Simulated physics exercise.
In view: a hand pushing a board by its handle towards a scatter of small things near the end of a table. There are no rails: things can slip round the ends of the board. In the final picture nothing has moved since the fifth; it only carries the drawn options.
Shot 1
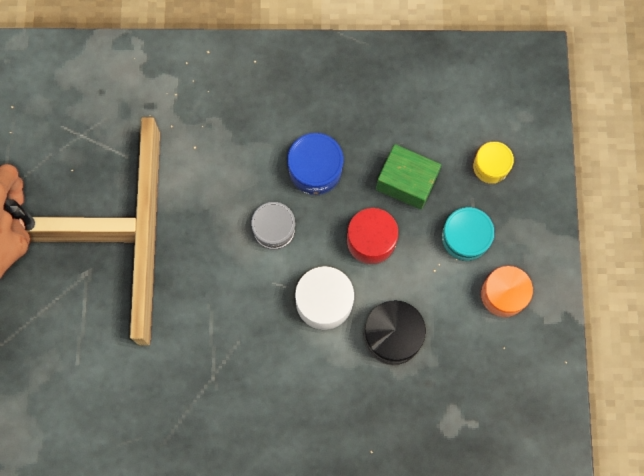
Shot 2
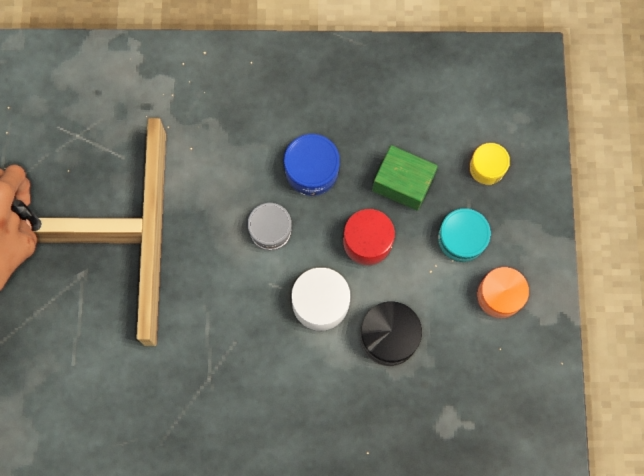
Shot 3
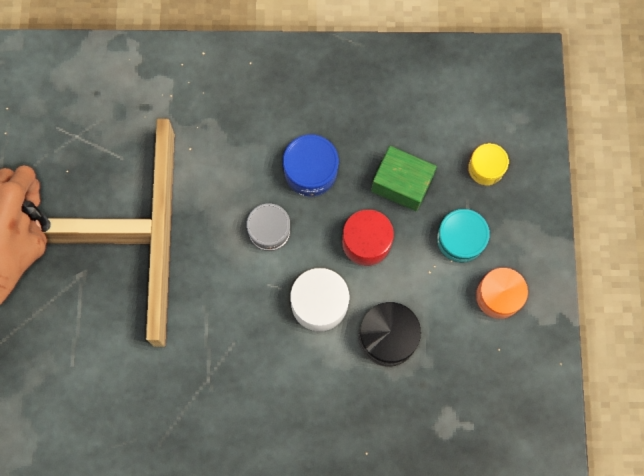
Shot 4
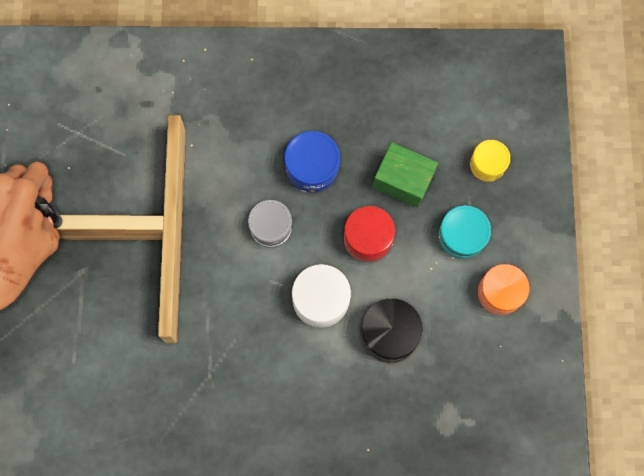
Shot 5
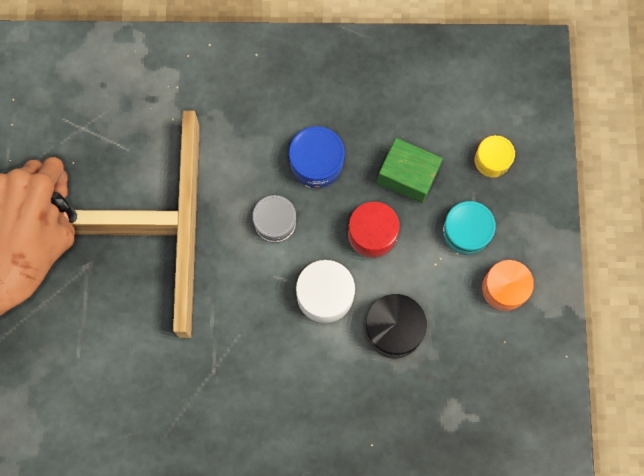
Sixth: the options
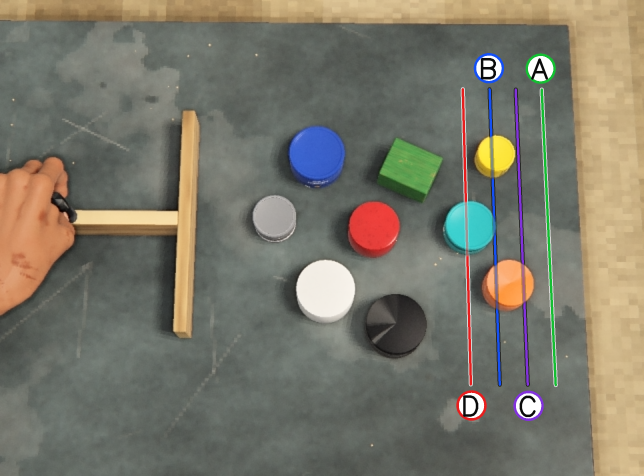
A hand at the left edge grips the handle of a T-shaped wooden board on a scuffed dark grey tabletop, seen from above with pale flooring beyond. To the right sit a blue tub, green block, yellow, teal and orange tubs, with grey, red, white and black round pieces. The hand pushes the board slowly rightward a short way, touching nothing, while the view wavers slightly.
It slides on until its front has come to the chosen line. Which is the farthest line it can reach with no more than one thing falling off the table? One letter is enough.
Up to line B.
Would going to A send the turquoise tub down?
Yes.
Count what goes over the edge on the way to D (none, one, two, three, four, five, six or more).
In all, none.
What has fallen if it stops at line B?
The turquoise tub goes over.
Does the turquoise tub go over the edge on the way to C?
Yes.
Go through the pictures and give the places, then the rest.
Red pot (373, 236); grey tin (274, 226); blue tub (315, 165), in the first picture.
Board (148, 226); yellow tub (490, 164), in the second picture.
Board (158, 226); black tin (390, 335), in the third picture.
Board (170, 223); green block (405, 175), in the fourth picture.
Board (184, 218); red pot (374, 230); grey tin (275, 219); blue tub (317, 158), in the fifth picture.
On the copy, A at (548, 232); B at (495, 232); C at (521, 232); D at (467, 231).
On B. First, board (296, 219); blue tub (331, 158); white tin (331, 292).
Then, board (409, 219); yellow tub (510, 147); turquoise tub (512, 230).
Finally, board (496, 220); turquoise tub over the edge; green block (575, 178); one fallen.
By contrast, A drops four; C drops three; D is within the limit but short.
